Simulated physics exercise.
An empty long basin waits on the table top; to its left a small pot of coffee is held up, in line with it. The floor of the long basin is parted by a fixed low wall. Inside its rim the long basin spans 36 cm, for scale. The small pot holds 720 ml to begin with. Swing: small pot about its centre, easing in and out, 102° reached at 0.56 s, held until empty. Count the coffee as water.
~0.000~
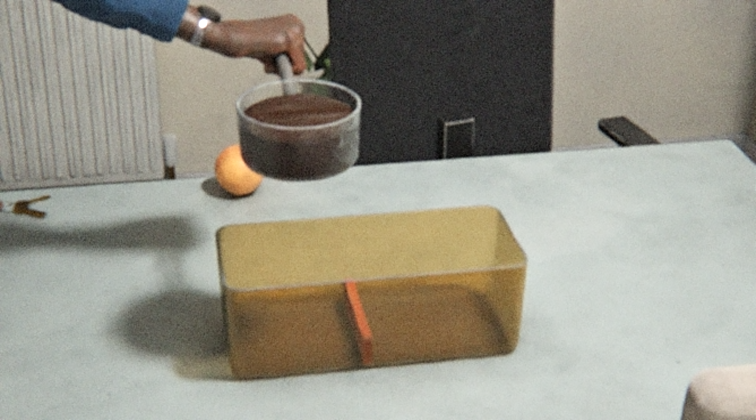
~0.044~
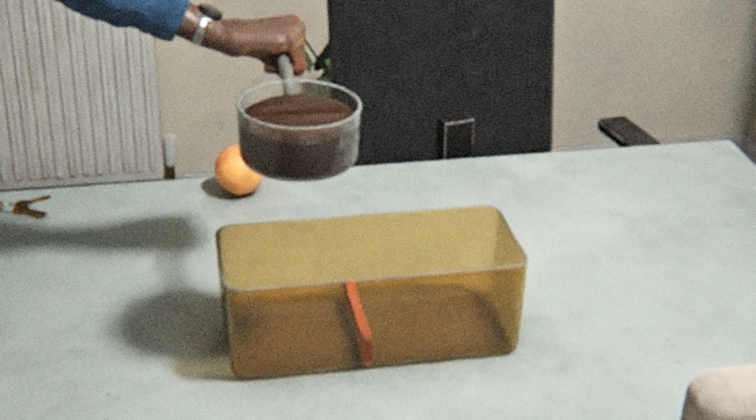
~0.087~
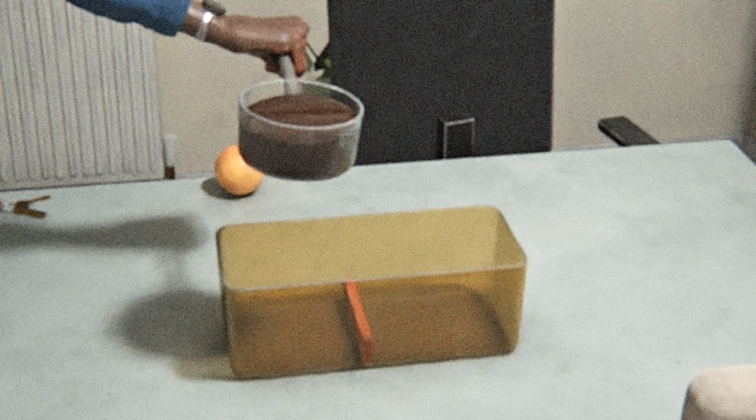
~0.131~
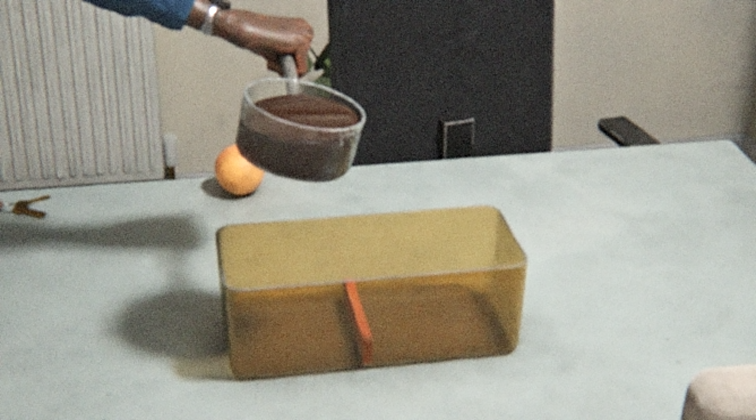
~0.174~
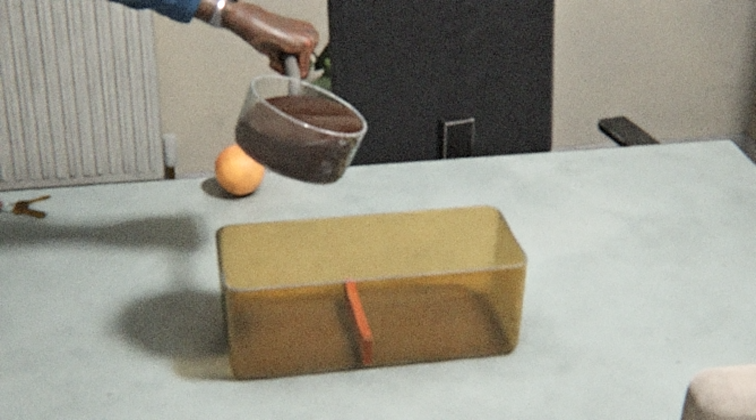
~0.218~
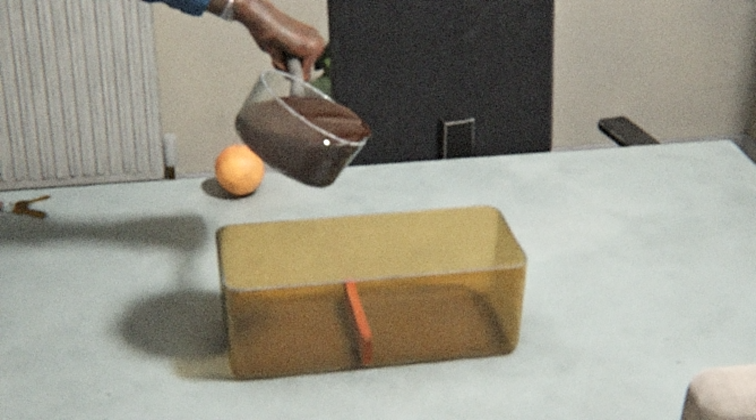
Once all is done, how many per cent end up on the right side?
Roughly 86 percent ends up on the right side.
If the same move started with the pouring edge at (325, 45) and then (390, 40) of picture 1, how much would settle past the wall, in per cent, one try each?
It comes to 80 per cent, and then 80 per cent.
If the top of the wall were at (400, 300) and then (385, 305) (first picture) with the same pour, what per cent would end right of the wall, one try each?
It comes to 55 per cent, and then 70 per cent.
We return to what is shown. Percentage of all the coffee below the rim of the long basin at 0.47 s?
Around 24%.
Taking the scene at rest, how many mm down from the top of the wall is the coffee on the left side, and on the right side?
About 32 mm left, about 14 mm right.
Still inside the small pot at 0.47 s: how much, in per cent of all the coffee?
Around 24 percent.
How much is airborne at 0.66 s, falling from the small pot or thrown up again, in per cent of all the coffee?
Airborne share: Near 7 %.
Then, 0.47 s in, the tilt is 96° and 24 per cent is still to pour, 0 is left of the wall and 24 right of it.
Then, 0.66 s in, the tilt is 102° and 6 per cent is still to pour, 7 is left of the wall and 80 right of it.
Then, 0.85 s in, the tilt is 102° and 1 per cent is still to pour, 12 is left of the wall and 84 right of it.
Then, 1.06 s in, the tilt is 102° and 0 per cent is still to pour, 13 is left of the wall and 86 right of it.
Finally, 13 per cent lies left of the wall, 86 right of it and 1 outside.
